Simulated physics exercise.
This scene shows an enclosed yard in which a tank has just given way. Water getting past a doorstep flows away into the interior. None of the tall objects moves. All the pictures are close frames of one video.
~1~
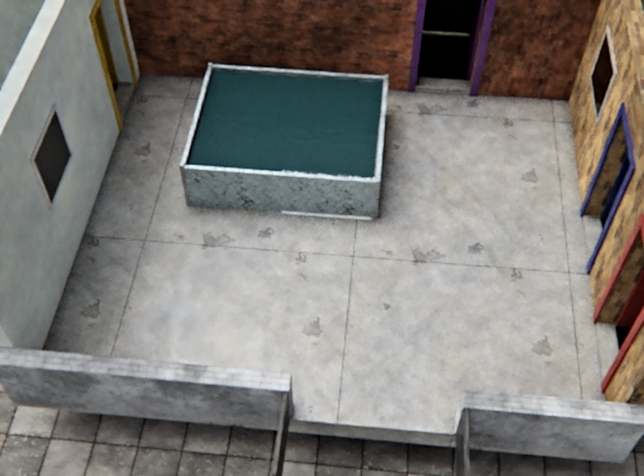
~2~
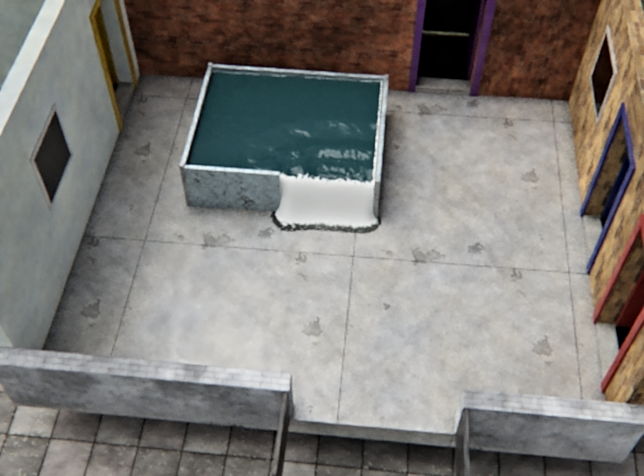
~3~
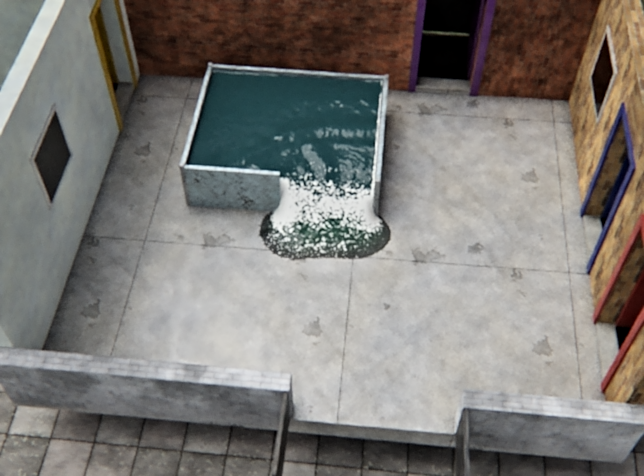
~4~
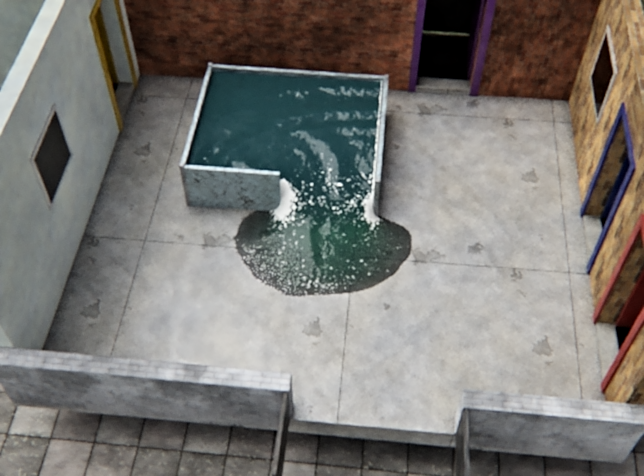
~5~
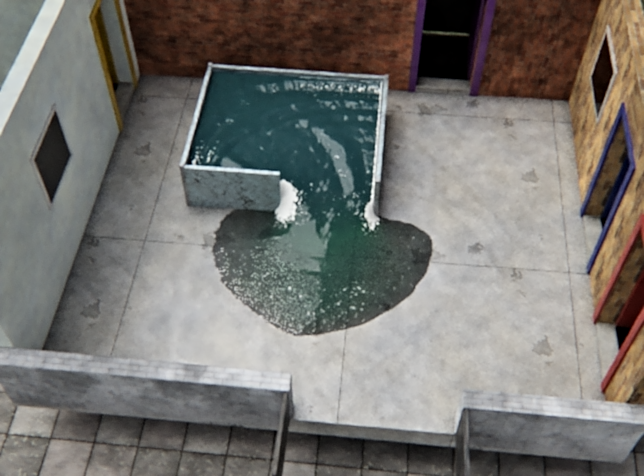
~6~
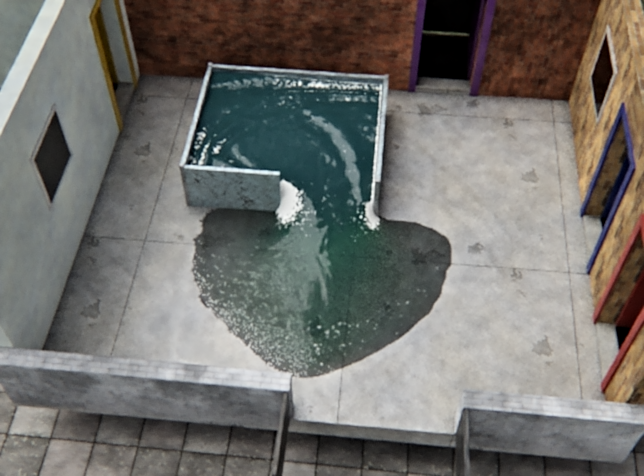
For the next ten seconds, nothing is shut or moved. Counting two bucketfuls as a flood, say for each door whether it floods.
Door by door: Yellow door - not flooded; blue door - not flooded; purple door - not flooded; red door - flooded.
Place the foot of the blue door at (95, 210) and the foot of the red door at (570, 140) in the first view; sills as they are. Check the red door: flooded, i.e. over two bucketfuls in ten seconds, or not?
In this case the red door remains below.
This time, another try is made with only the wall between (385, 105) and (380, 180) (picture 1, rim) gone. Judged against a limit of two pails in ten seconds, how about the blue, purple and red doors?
Log - blue door breaks the threshold; purple door comes in lower; red door breaks the threshold.
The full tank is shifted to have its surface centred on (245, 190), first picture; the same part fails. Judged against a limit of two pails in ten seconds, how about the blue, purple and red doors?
Going by the run, the blue door remains below, the purple door remains below and the red door remains below.
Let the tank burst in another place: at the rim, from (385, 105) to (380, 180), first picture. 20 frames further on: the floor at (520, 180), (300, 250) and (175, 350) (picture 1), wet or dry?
Taking the spots in turn: Swamped, untouched and untouched.
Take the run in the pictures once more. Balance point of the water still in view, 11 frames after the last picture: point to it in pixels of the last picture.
Near pixel (299, 214).
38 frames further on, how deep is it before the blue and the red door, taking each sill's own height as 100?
Estimate, in order: 60 and 160 percent.
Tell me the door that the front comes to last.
The door marked purple.
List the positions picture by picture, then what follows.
Still water in the tank at (289, 124), in the first frame.
The front is at (377, 220), out from the gap at (327, 202), in the second frame.
The front is at (274, 246), out from the gap at (327, 203), in the third frame.
Water pours out at (327, 204) and has run to (288, 289), in the fourth frame.
The front is at (292, 326), out from the gap at (327, 204), in the fifth frame.
Water pours out at (327, 204) and has run to (304, 372), in the sixth frame.
A moment on, water covers 35 % of the floor; the yellow door not reached, the blue door not reached, the purple door not reached, the red door not reached.
Next, water covers 40 % of the floor; the yellow door not reached, the blue door not reached, the purple door not reached, the red door not reached.
Then, water covers 50 % of the floor; the yellow door not reached, the blue door not reached, the purple door not reached, the red door over two buckets in.
Later, water covers 90 % of the floor; the yellow door wet at the sill, nothing in, the blue door wet at the sill, nothing in, the purple door not reached, the red door over two buckets in.
In the end, water covers 95 % of the floor; the yellow door wet at the sill, nothing in, the blue door wet at the sill, nothing in, the purple door wet at the sill, nothing in, the red door over two buckets in.
